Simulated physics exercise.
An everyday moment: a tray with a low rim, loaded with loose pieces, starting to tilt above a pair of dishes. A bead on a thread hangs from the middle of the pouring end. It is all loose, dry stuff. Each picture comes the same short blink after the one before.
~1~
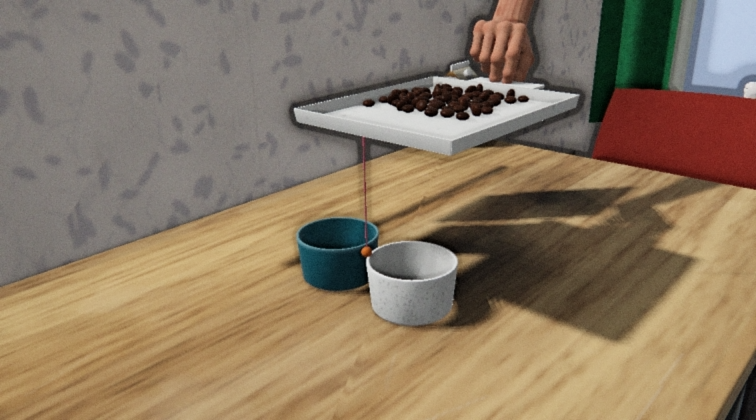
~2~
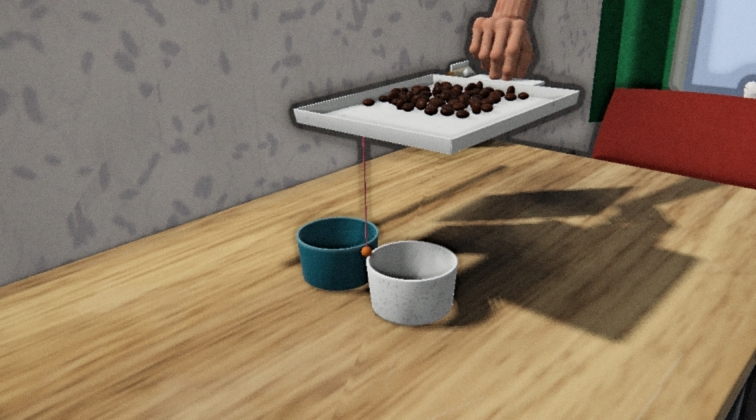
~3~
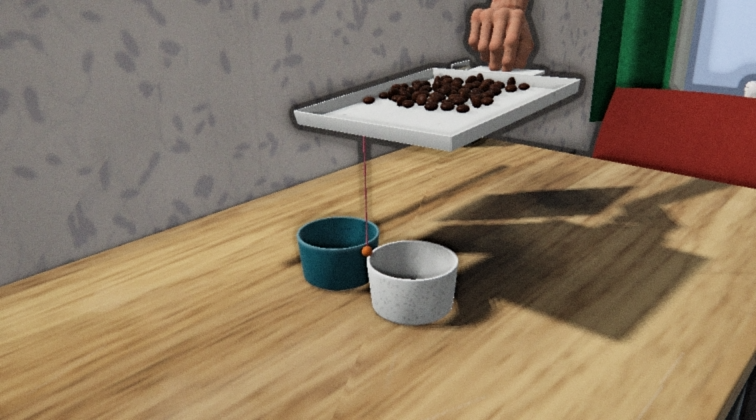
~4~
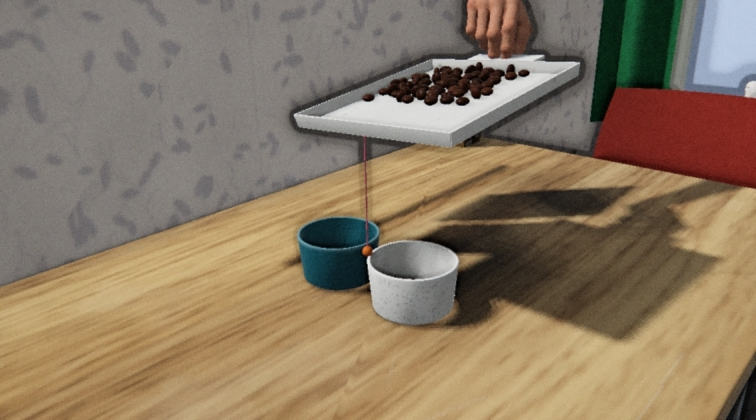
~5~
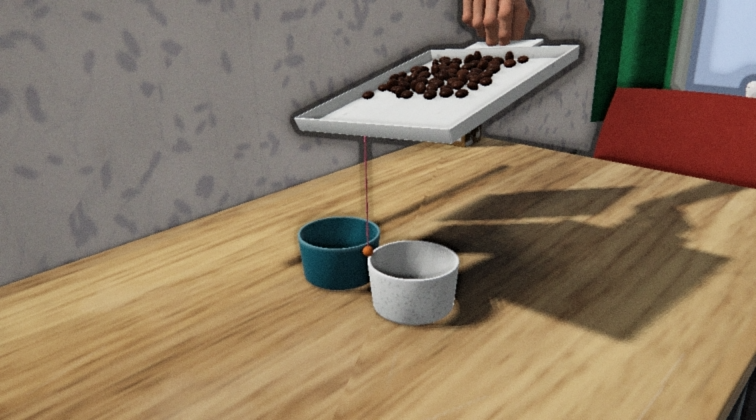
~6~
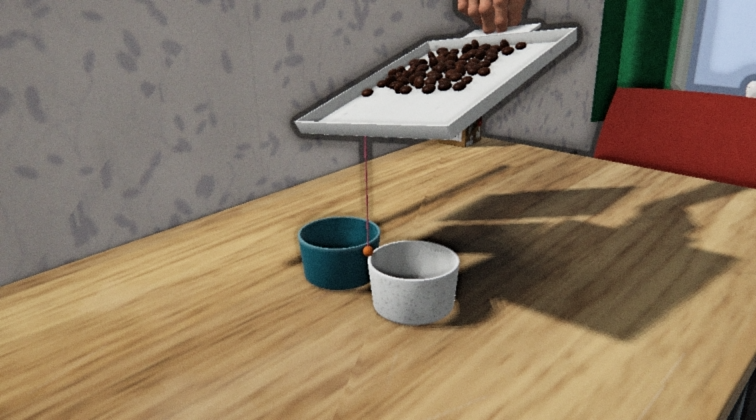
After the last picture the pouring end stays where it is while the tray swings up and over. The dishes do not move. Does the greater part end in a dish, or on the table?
They take under half between them.
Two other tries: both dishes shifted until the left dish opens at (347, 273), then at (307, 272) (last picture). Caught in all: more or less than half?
One: The smaller part. Two: Under half.
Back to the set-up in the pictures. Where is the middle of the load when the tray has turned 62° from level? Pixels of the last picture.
Around (337, 107).
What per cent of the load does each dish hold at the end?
About: Left dish 40, right dish 0 per cent.
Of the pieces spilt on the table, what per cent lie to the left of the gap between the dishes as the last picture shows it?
Some 100 per cent.
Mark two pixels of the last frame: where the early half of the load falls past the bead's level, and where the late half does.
At about (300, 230), then at (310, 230).
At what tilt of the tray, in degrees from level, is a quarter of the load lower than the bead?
Around 85° of tilt.
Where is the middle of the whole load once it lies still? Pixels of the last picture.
Roughly at (290, 288).
Soon, tray tipped steeply; nearly all on the tray; a small part in the air.
A while on, tray tipped past a quarter turn; a small part on the tray; about a quarter in the left dish; about half outside both; about a quarter in the air.
Towards the end, tray tipped past a quarter turn; about a third in the left dish; about two thirds outside both.
Finally, tray tipped past a quarter turn; none in the right dish; about a third in the left dish; about two thirds outside both.
